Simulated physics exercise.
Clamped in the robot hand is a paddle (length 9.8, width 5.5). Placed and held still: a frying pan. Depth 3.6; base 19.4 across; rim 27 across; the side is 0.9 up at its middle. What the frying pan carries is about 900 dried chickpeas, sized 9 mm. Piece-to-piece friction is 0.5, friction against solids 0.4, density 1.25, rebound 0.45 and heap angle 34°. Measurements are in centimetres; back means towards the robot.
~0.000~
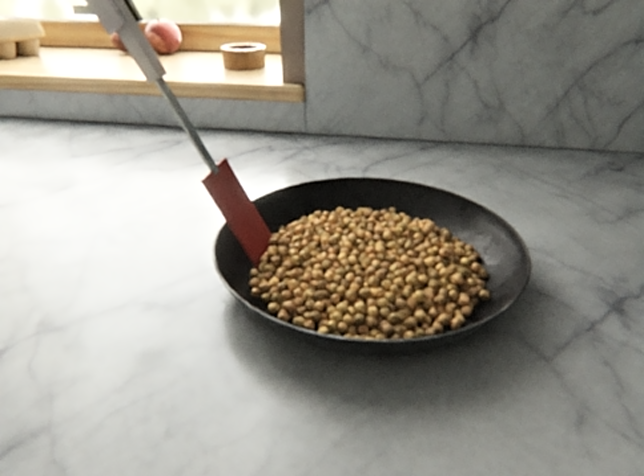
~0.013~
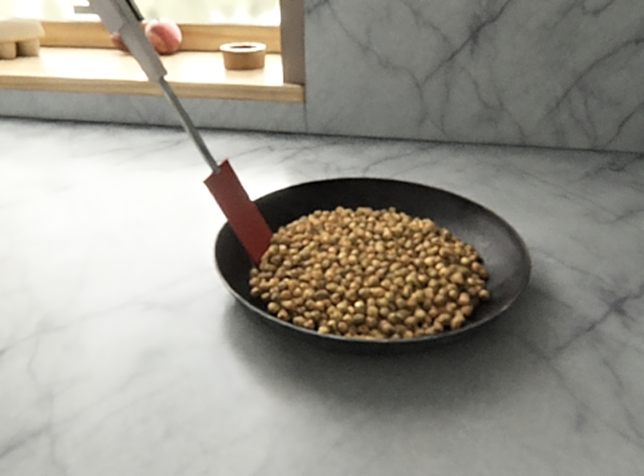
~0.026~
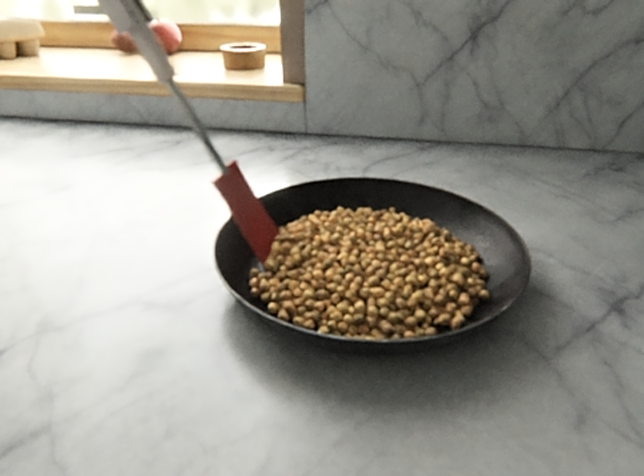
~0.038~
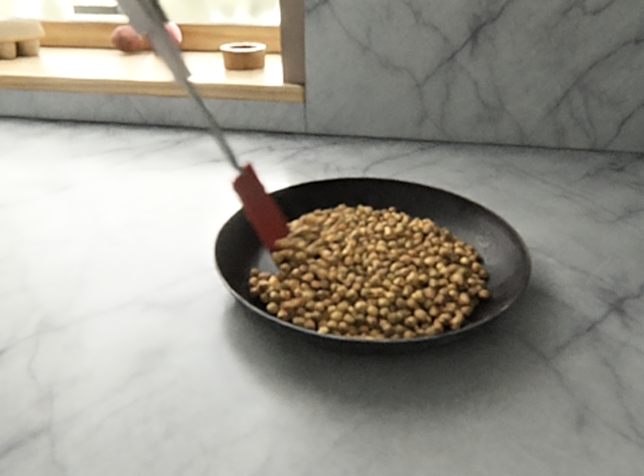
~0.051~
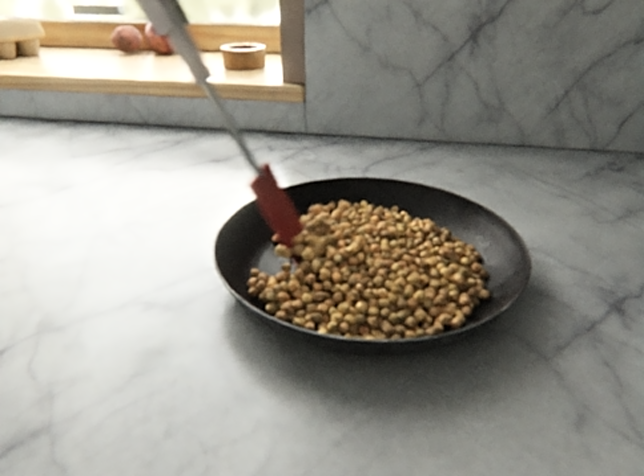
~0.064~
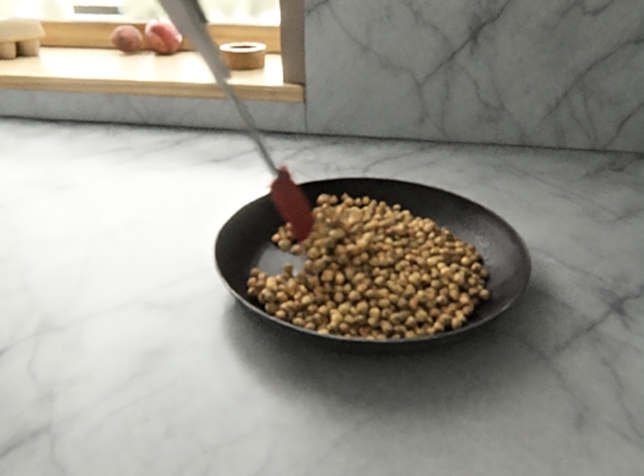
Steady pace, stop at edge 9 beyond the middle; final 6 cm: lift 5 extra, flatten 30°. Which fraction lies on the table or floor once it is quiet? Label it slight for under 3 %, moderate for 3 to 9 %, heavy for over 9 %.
Label: Heavy.
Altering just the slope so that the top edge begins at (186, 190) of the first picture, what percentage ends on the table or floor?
Some 10 per cent.
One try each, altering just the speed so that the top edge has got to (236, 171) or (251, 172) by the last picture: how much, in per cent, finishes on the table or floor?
Roughly 0 and 5 percent.
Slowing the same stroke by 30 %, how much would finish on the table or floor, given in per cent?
Estimated share: Some 10 %.
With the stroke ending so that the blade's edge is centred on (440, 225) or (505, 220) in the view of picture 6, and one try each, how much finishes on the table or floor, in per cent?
Close to 10 and close to 15 per cent, respectively.
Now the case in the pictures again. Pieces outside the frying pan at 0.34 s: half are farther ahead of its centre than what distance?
Distance ahead of centre: Approx. 30 cm.
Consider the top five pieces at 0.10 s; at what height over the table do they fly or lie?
They are around 7 cm up.
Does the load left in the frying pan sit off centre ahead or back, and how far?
Ahead, by around 3.0 cm.
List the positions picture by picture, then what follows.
In the first picture, paddle top edge at (214, 169), sloping 63°; upper third of the load around (362, 254), from x 255 to 485, top at y 210; 900 in the frying pan.
In the second picture, paddle top edge at (215, 169), sloping 63°; upper third of the load around (360, 254), from x 255 to 485, top at y 210.
In the third picture, paddle top edge at (223, 170), sloping 63°; upper third of the load around (357, 254), from x 255 to 485, top at y 210.
In the fourth picture, paddle top edge at (239, 171), sloping 63°; upper third of the load around (350, 252), from x 255 to 485, top at y 210.
In the fifth picture, paddle top edge at (258, 172), sloping 63°; upper third of the load around (353, 250), from x 255 to 485, top at y 205.
In the sixth picture, paddle top edge at (276, 174), sloping 63°; upper third of the load around (358, 246), from x 250 to 485, top at y 200; 900 in the frying pan.
By 0.10 s, sloping 63°, highest piece 8 above the table; 900 in the frying pan.
By 0.13 s, sloping 56°, highest piece 9 above the table; 900 in the frying pan.
By 0.34 s, sloping 33°, highest piece 4 above the table; 792 in the frying pan, 108 on the table or floor.
By 1.39 s, sloping 33°, highest piece 4 above the table; 792 in the frying pan, 108 on the table or floor.
Final count, 792 in the frying pan, 108 on the table or floor. That is 12 % on the table or floor.
